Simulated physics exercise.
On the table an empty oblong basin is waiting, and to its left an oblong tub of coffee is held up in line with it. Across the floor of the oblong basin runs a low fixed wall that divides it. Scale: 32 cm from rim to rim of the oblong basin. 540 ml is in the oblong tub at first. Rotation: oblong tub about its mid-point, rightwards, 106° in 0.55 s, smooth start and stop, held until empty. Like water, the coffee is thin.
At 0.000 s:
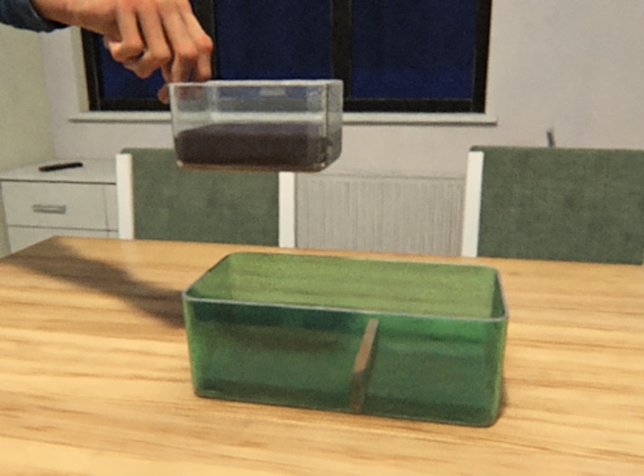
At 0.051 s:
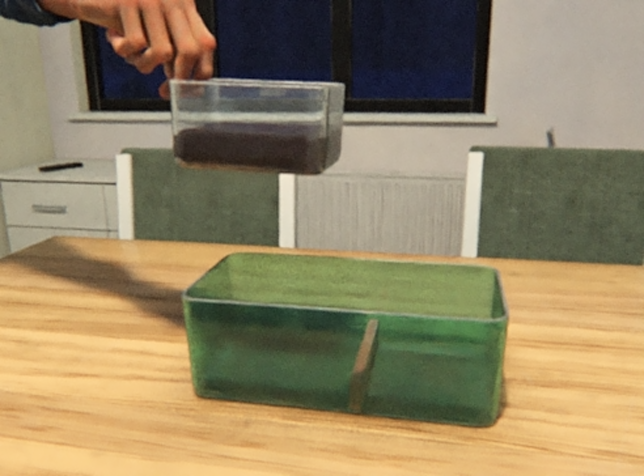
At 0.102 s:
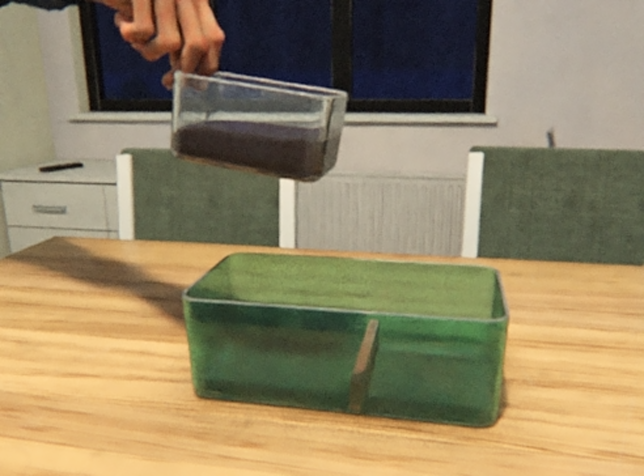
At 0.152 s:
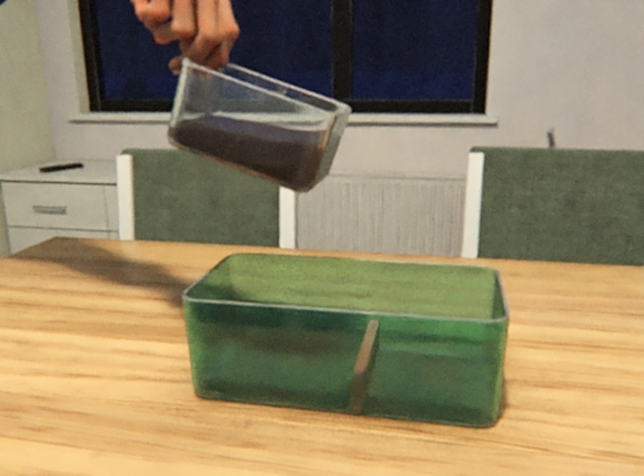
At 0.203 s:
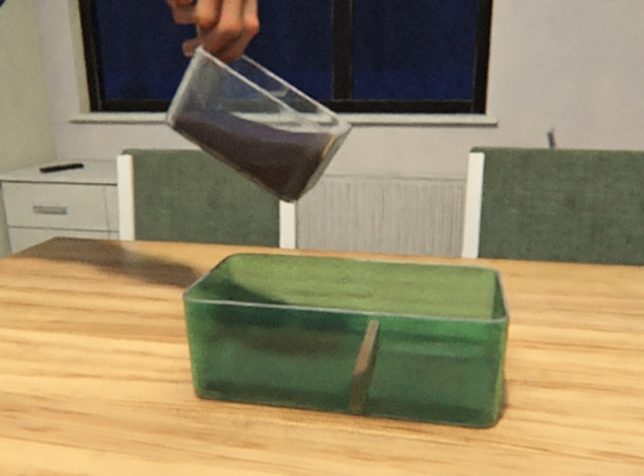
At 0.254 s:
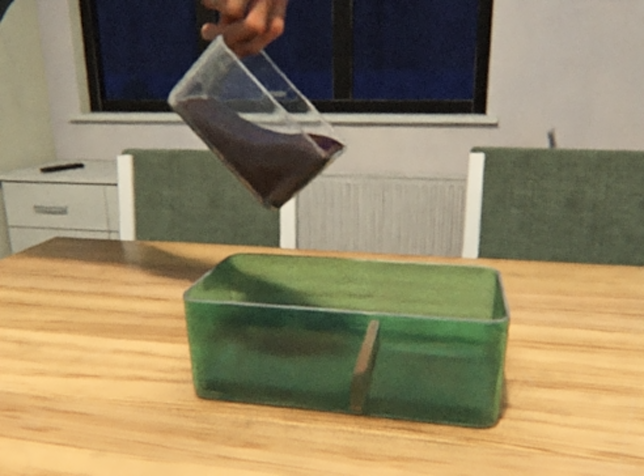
The footage shows a hand holding a clear oblong tub of dark coffee above a green, see-through basin with a low inner wall on a wooden table, first level, then tilting steadily down to the right as the coffee shifts toward its lower end.
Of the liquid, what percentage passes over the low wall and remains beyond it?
The far part has about 45 per cent.
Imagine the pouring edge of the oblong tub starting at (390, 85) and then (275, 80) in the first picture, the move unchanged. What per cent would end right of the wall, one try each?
Try 1: Approx. 80 %; try 2: Approx. 15 %.
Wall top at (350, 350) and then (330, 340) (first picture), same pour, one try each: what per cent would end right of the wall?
The first try gives 55 percent and the second 85 percent.
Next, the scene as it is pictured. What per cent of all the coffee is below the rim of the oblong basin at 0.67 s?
Some 86 percent.
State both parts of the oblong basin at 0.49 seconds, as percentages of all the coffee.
4 on the left, 28 on the right, roughly.
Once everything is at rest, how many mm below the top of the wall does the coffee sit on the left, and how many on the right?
About 22 mm on the left, about 22 mm on the right.
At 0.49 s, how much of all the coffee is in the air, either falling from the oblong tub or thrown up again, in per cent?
Estimate: About 50 % of all of it.
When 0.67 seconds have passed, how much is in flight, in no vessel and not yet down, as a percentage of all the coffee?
I'd say some 8 per cent is in the air.
Then, 0.49 s in, the tilt is 103° and 19 per cent is still to pour, 4 is left of the wall and 27 right of it.
Then, 0.67 s in, the tilt is 106° and 5 per cent is still to pour, 38 is left of the wall and 48 right of it.
Then, 0.85 s in, the tilt is 106° and 0 per cent is still to pour, 49 is left of the wall and 45 right of it.
Then, 1.05 s in, the tilt is 106° and 0 per cent is still to pour, 52 is left of the wall and 45 right of it.
Finally, 53 per cent lies left of the wall, 45 right of it and 3 outside.
